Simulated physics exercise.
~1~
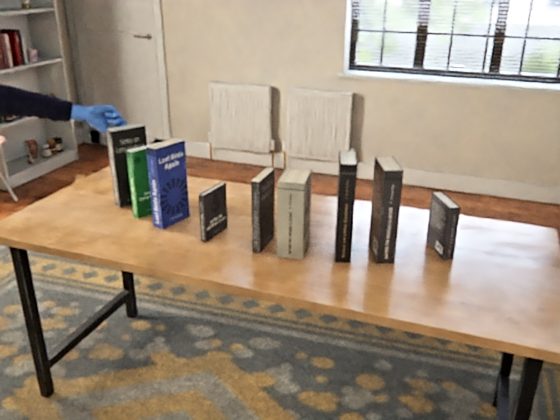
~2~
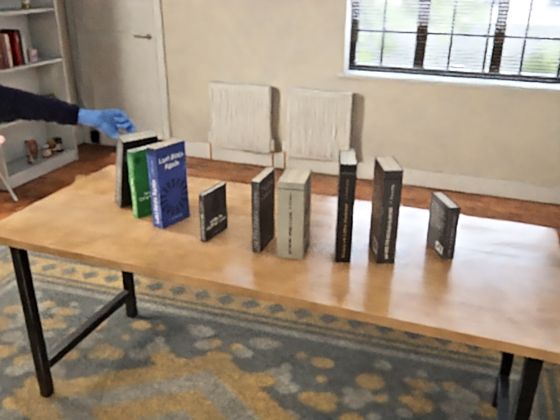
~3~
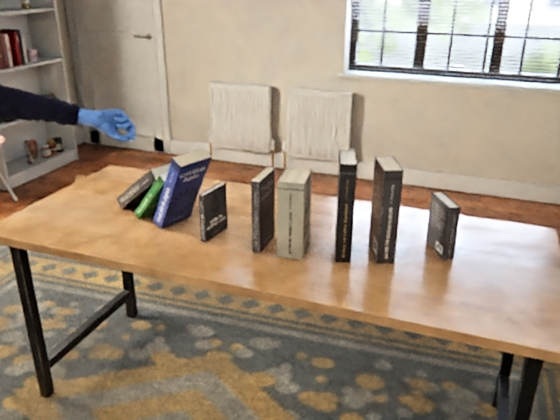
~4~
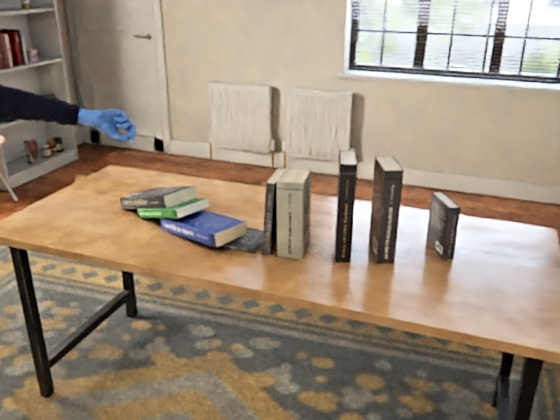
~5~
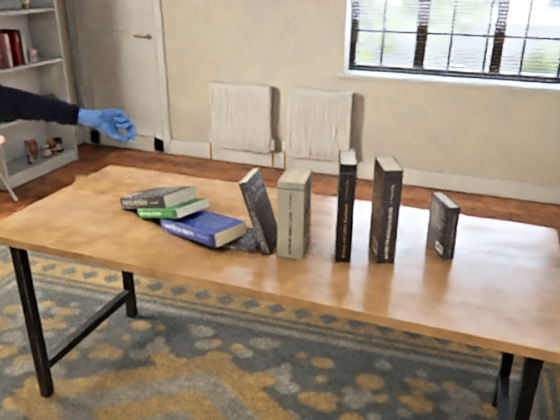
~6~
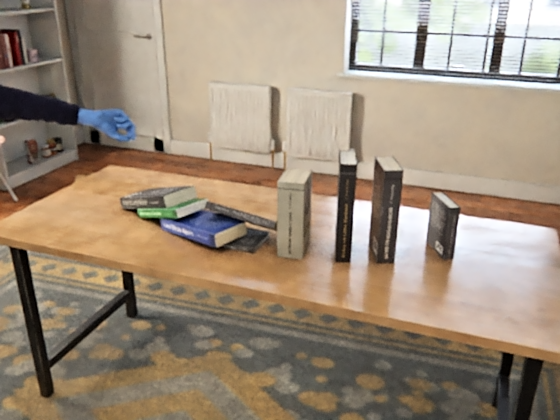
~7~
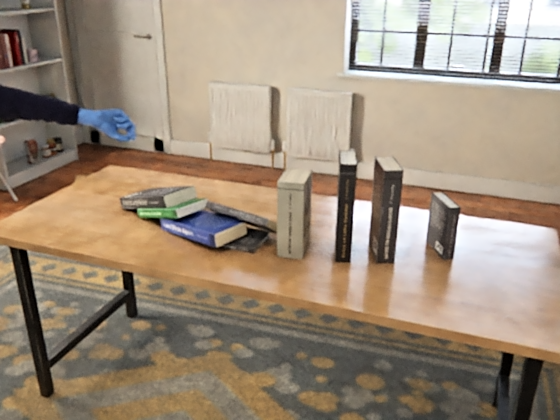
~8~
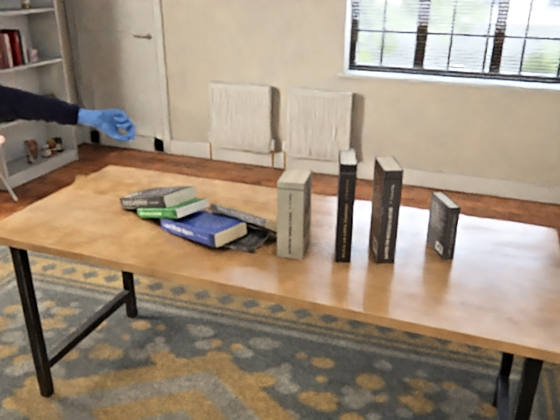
On a wooden table, a gloved hand tips the leftmost of nine upright books, toppling five in turn and leaving four standing.
